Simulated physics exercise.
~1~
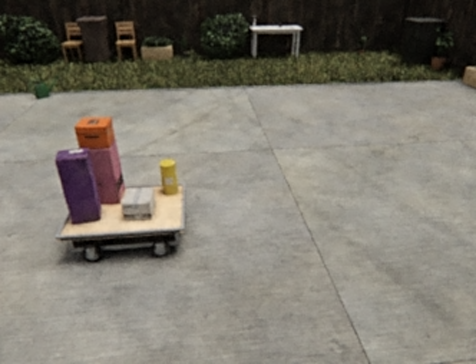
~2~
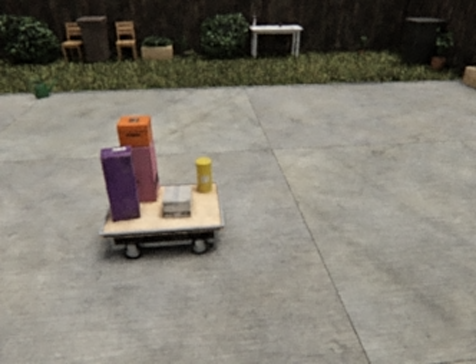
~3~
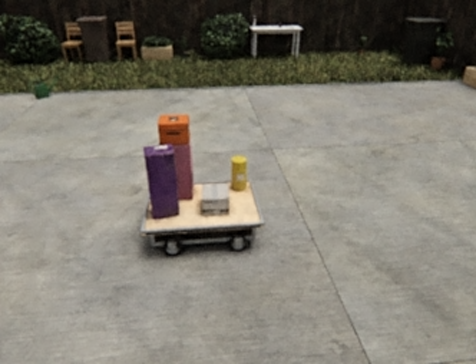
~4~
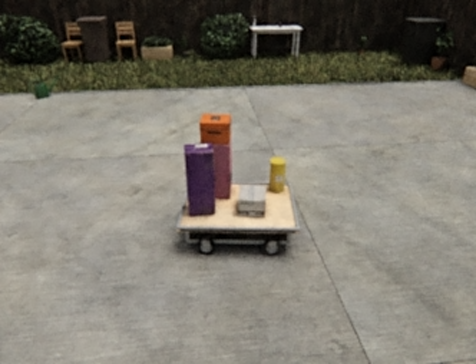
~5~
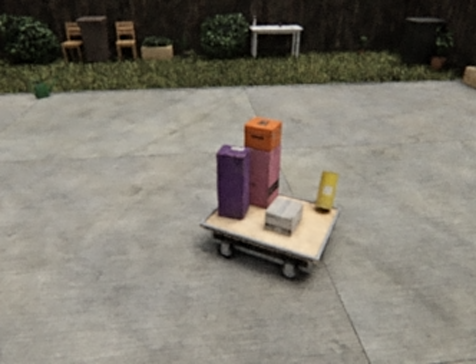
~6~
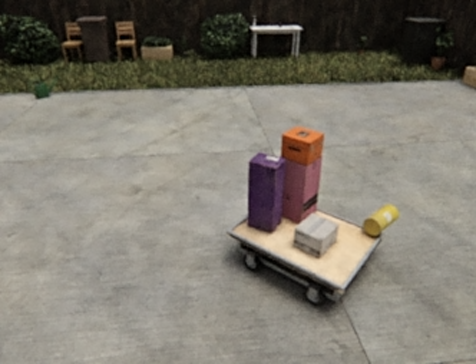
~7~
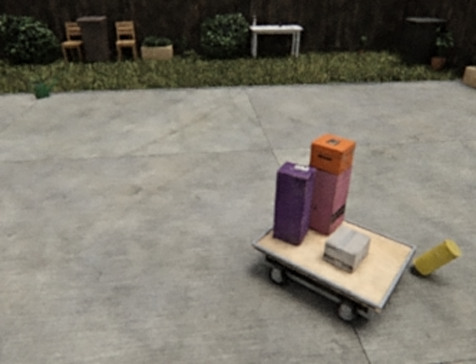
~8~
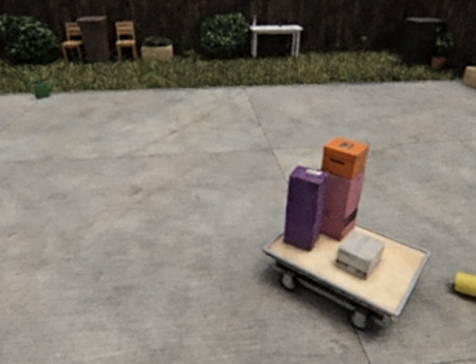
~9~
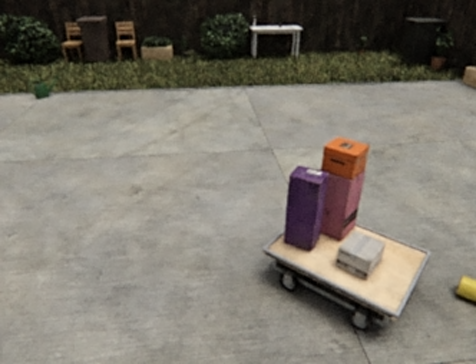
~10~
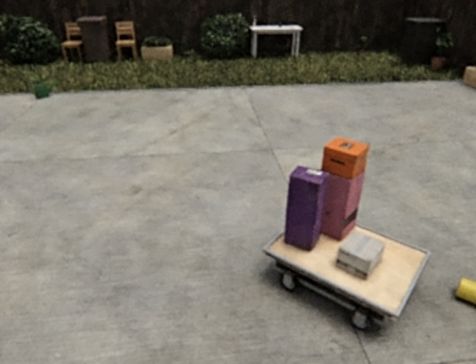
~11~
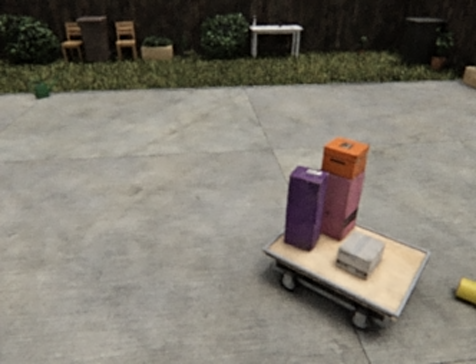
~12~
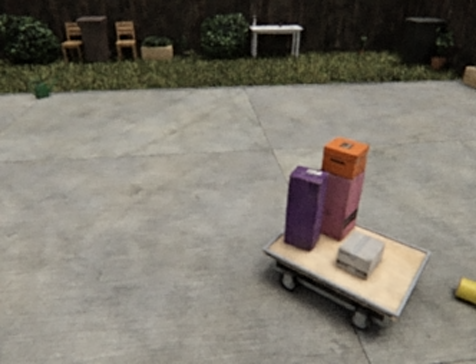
To begin with, a flat wheeled cart rolls to the right across a concrete yard, carrying a purple box, a pink box with an orange toolbox on top, a low white box and a yellow canister. Partway across, it swings toward the viewer, and the canister starts to lean outward. As the turn continues, the canister tips over the edge, tumbles off and drops to the concrete. The cart rolls a little farther and stops. It ends at rest with the other items still in place, while the canister lies on its side to the right.
